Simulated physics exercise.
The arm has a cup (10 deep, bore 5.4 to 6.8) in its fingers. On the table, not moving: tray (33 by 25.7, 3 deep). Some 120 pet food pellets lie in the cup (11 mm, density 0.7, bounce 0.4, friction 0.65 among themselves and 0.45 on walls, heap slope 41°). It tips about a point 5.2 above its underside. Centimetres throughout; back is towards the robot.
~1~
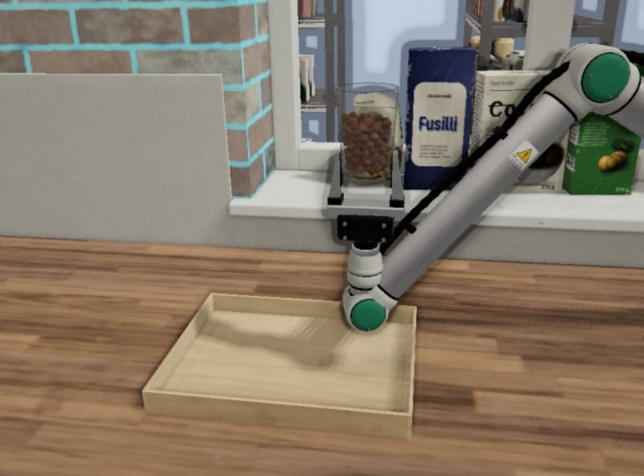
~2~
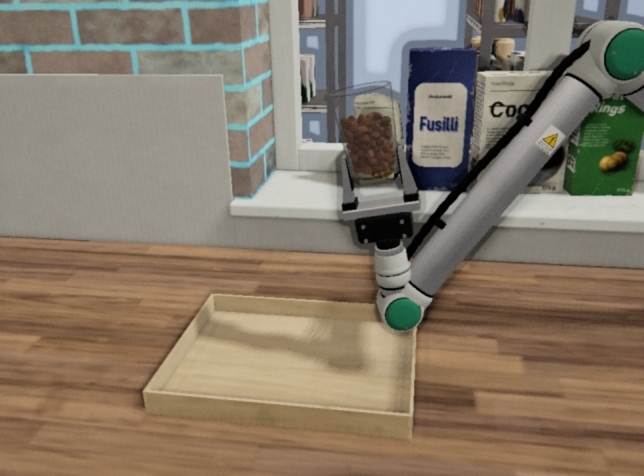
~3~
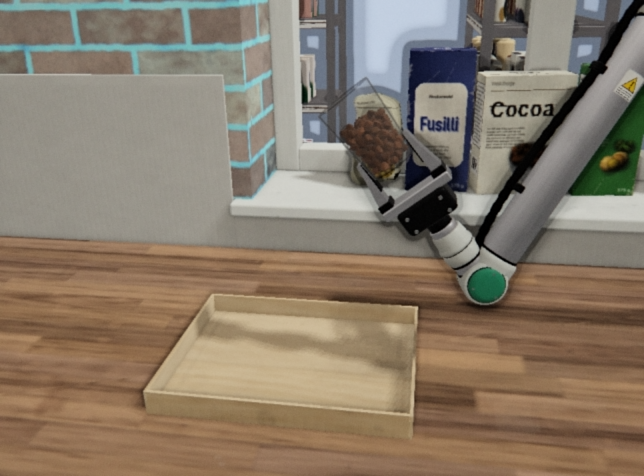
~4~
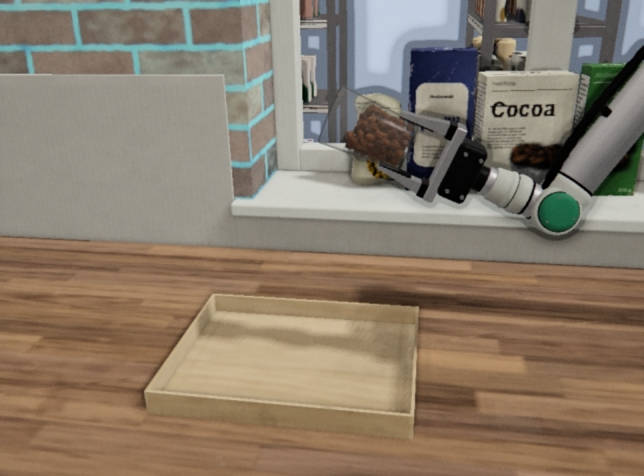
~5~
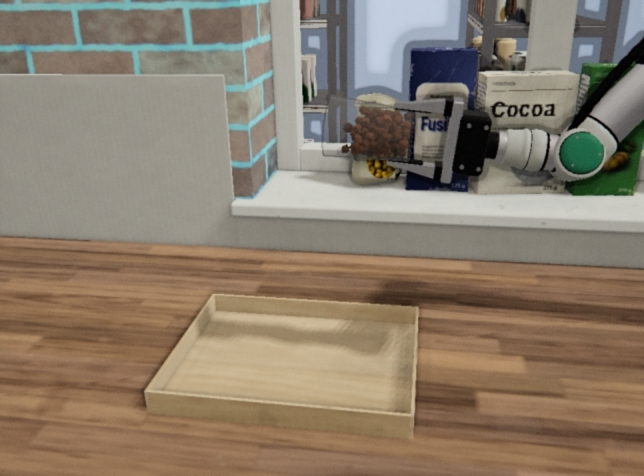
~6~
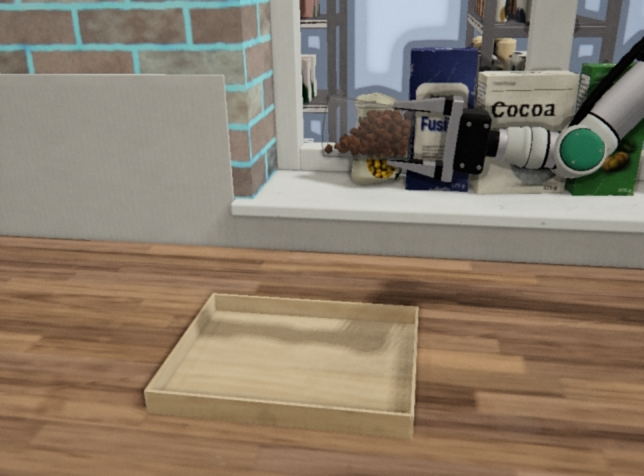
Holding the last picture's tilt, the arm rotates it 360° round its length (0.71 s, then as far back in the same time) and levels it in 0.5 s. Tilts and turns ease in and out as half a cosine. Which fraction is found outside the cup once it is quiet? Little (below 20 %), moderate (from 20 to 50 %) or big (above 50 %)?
Answer: Moderate; from 20 to 50 % of the pet food pellets finish outside the cup.
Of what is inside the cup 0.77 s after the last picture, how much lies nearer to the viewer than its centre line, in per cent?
Some 55 per cent.
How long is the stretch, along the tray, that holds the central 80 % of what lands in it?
About 12 cm.
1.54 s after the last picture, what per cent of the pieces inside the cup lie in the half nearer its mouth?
About 40 per cent.
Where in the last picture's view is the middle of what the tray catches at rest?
Near (281, 354).
Then, 0.77 s after the last picture, tipped 85°, highest piece 36 above the table; 105 in the cup, 8 in the tray, 9 in flight or on a rim.
Then, 1.54 s after the last picture, tipped 74°, highest piece 35 above the table; 86 in the cup, 29 in the tray, 7 in flight or on a rim.
Then, 2.12 s after the last picture, upright, highest piece 37 above the table; 86 in the cup, 36 in the tray.
Then, 2.82 s after the last picture, upright, highest piece 37 above the table; 86 in the cup, 36 in the tray.
Final count, 86 in the cup, 36 in the tray. That is 30 % outside the cup.
